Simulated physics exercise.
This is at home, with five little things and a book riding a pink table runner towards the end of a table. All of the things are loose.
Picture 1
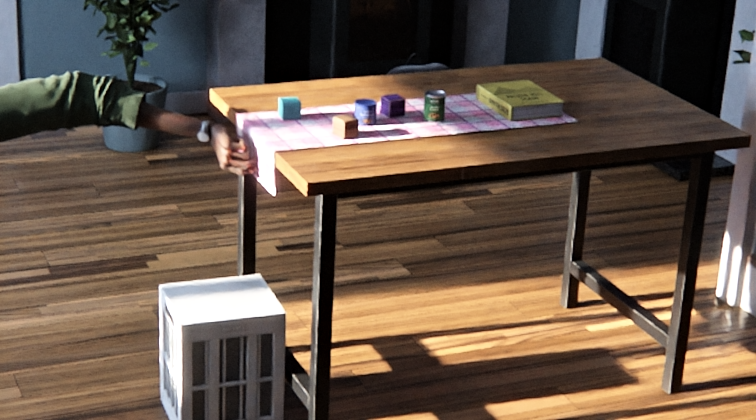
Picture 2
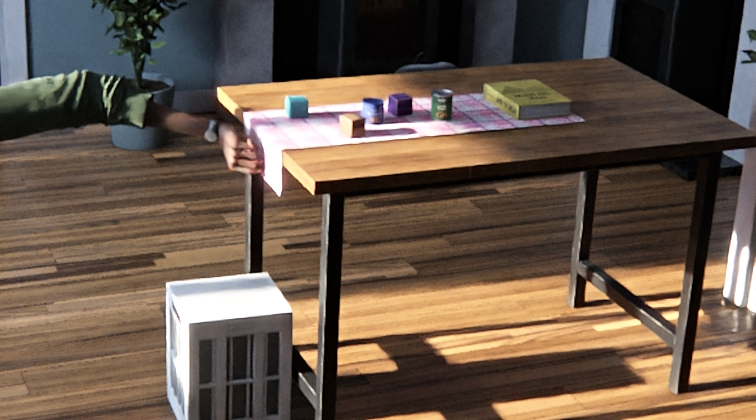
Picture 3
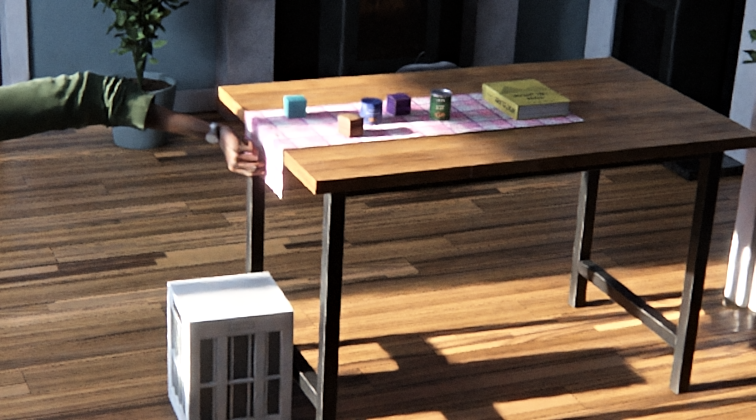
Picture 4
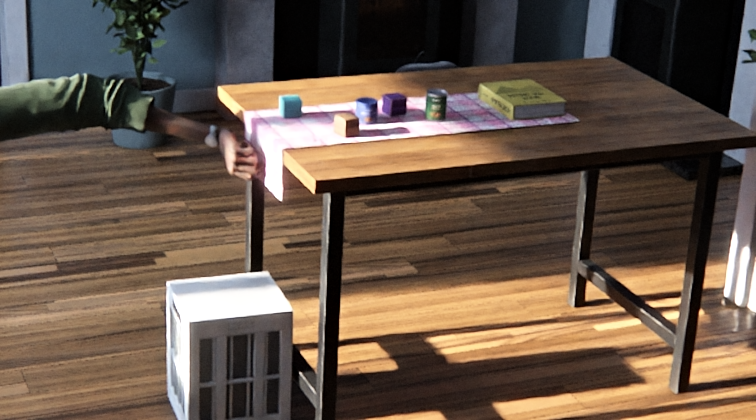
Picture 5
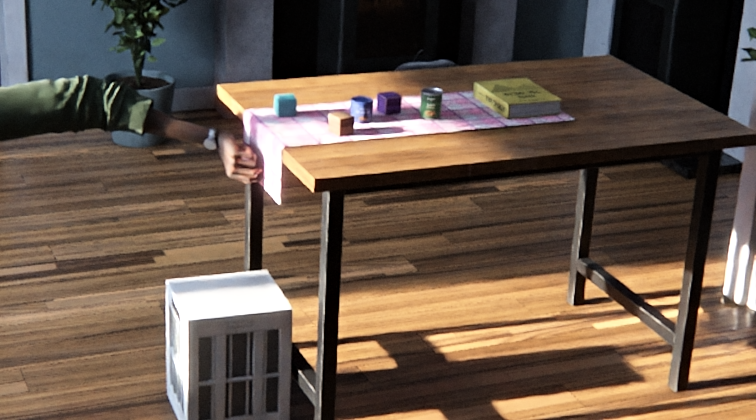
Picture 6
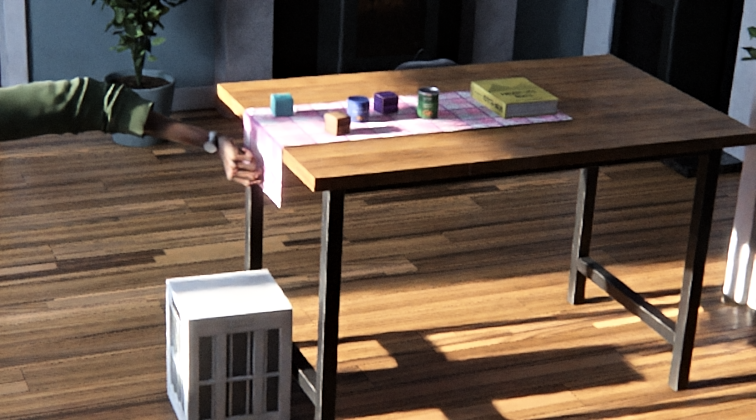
In the video, a hand at the left grips the hanging end of a pink table runner and draws it slightly downward, and the small cubes, blue pot, green can and yellow book on it shift a little left across the wooden table.
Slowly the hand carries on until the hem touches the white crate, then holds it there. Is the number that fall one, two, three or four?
It is three.
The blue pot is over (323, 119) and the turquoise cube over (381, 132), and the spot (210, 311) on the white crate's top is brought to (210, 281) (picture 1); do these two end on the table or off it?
The blue pot does not stay aboard, and the turquoise cube stays aboard.
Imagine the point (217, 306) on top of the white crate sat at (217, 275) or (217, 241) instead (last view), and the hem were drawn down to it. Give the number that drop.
Respectively 2 and 1.
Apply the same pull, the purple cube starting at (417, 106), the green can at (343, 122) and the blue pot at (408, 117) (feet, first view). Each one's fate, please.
The purple cube ends up on top, the green can ends up off and the blue pot ends up on top.
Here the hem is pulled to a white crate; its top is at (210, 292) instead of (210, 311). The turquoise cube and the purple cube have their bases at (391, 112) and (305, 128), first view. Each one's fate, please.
The turquoise cube? Safe. The purple cube? Lost.
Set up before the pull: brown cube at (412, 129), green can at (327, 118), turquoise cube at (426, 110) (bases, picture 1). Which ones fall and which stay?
The brown cube remains up, the green can comes down, the turquoise cube keeps its place on top.
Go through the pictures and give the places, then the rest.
The first frame shows hem (275, 196); turquoise cube (290, 100); brown cube (346, 118); blue pot (366, 102); purple cube (393, 97); green can (435, 93); top of the crate (210, 311).
The second frame shows hem (280, 196); turquoise cube (297, 98).
The third frame shows hem (281, 198); brown cube (351, 116).
The fourth frame shows hem (282, 201); blue pot (367, 101); top of the crate (217, 308).
The fifth frame shows hem (280, 204); purple cube (390, 95).
The sixth frame shows hem (280, 207); turquoise cube (282, 96); brown cube (338, 115); blue pot (359, 99); purple cube (387, 94); green can (429, 90).
Soon after, hem near (257, 244); turquoise cube gone.
Then, hem on the crate; turquoise cube, brown cube and blue pot gone.
At rest, hem on the crate; turquoise cube, brown cube and blue pot gone. The table loses three.
